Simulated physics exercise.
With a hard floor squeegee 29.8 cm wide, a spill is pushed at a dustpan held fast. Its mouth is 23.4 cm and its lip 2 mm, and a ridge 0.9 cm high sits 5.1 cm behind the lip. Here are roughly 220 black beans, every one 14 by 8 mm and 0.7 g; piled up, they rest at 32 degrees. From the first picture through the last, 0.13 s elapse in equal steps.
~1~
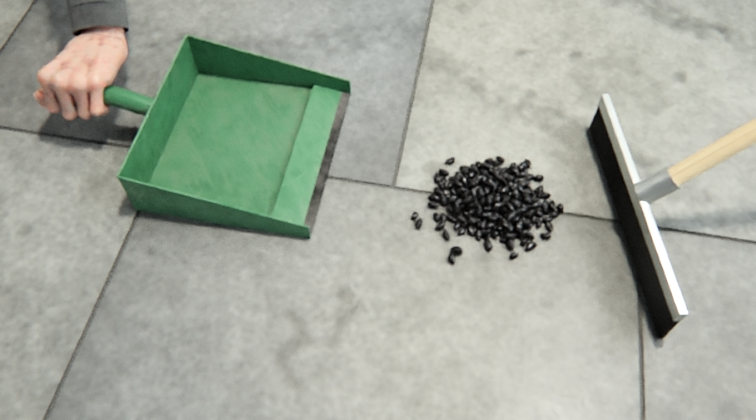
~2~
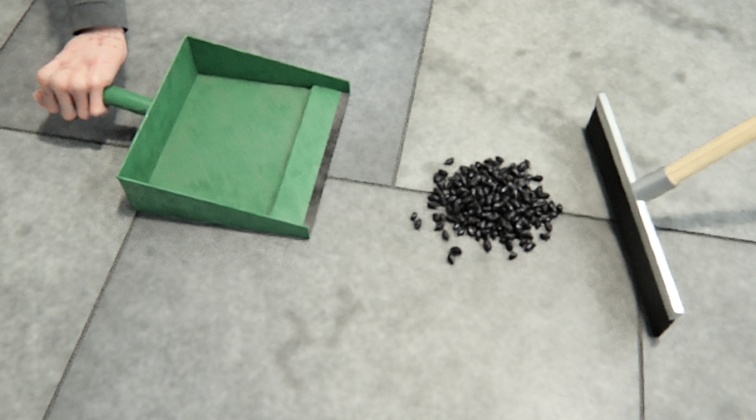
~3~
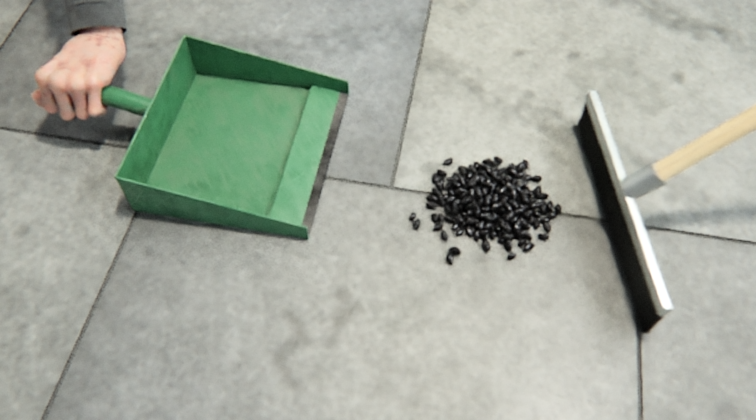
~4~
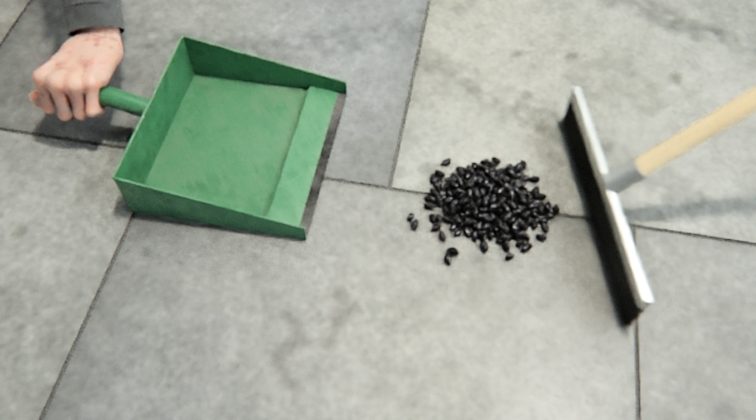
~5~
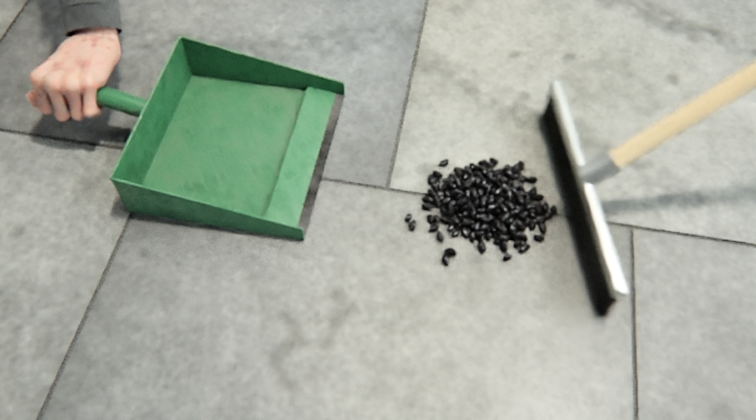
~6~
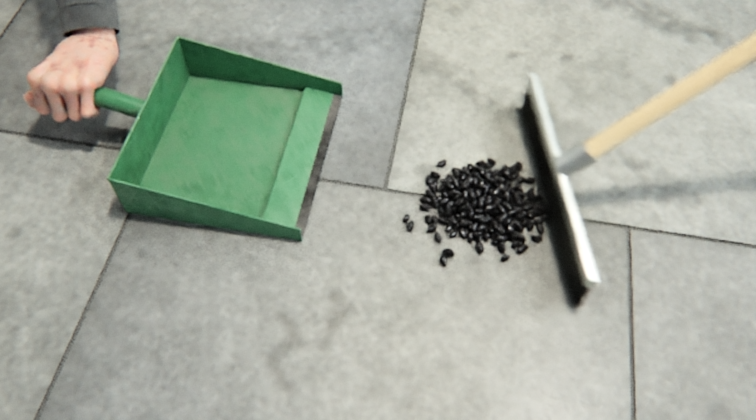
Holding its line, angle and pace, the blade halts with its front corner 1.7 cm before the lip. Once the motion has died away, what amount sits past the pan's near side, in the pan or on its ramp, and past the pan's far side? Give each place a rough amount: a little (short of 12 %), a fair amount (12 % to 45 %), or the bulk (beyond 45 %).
Past the pan's near side: A fair amount; in the pan or on its ramp: A fair amount; past the pan's far side: A little.
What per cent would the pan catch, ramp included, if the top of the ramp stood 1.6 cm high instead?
I'd put it near 30 per cent, ramp counted.
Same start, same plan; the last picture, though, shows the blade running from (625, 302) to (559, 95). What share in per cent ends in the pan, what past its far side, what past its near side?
Pan 10 % / far 0 % / near 15 %.
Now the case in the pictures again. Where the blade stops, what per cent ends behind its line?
Some 0 percent, give or take.
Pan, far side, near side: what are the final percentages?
Near side 20 %, pan 30 %, far side 5 %.
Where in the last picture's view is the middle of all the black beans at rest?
I'd put it at about (320, 185).
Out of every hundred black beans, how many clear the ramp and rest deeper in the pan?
Near 10 per cent, I'd say.
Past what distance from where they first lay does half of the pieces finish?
Median: Approx. 20 cm.
Then, 0.12 s after the last picture, middle of the blade 15 cm from the lip; 0 % over the lip, far side 0 %, near side 5 %.
Then, 0.20 s after the last picture, middle of the blade 8 cm from the lip; 0 % over the lip, far side 0 %, near side 10 %.
Then, 0.41 s after the last picture, middle of the blade 6 cm from the lip; 30 % over the lip, far side 5 %, near side 20 %.
In the end, near side 20 %, pan 30 %, far side 5 %, in front of the lip or behind the blade 45 %.
